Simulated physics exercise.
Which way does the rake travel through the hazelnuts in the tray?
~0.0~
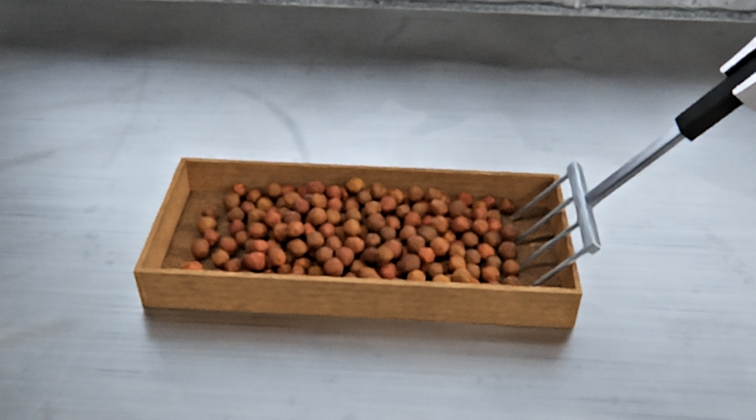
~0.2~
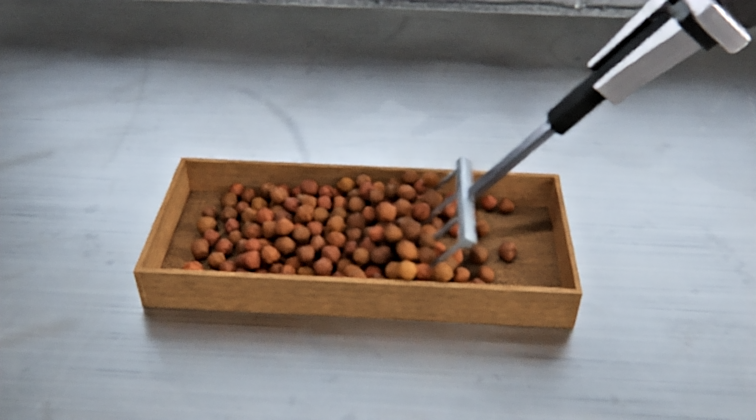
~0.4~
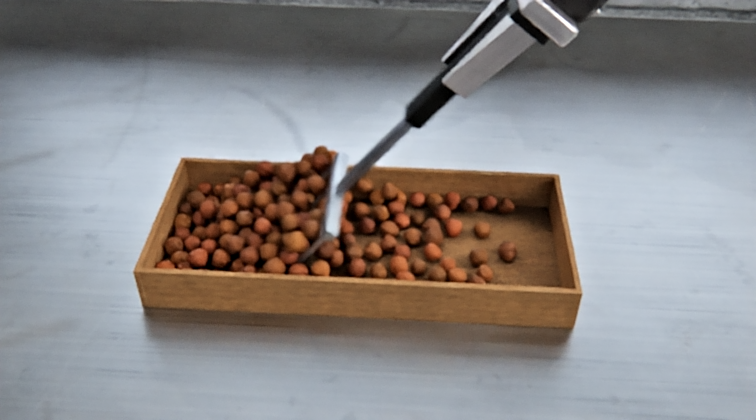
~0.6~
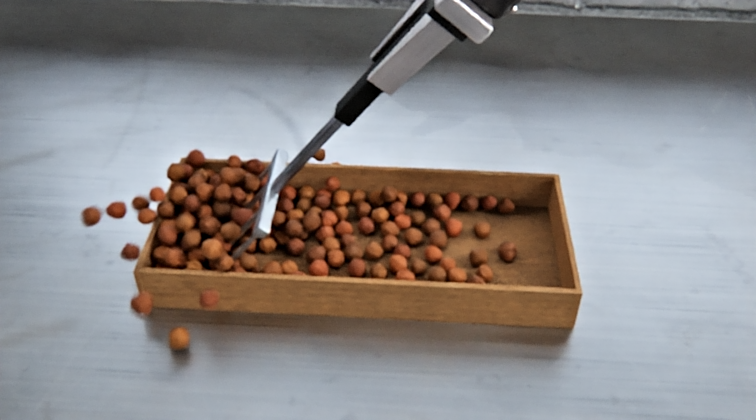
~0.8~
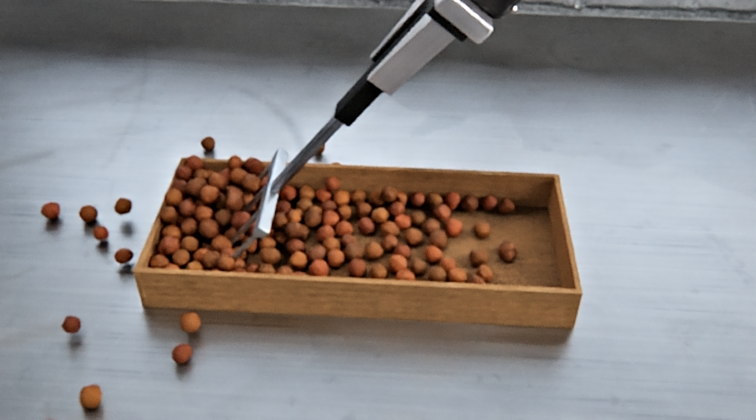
The rake moves to the left, pushing the hazelnuts toward the left end of the tray.
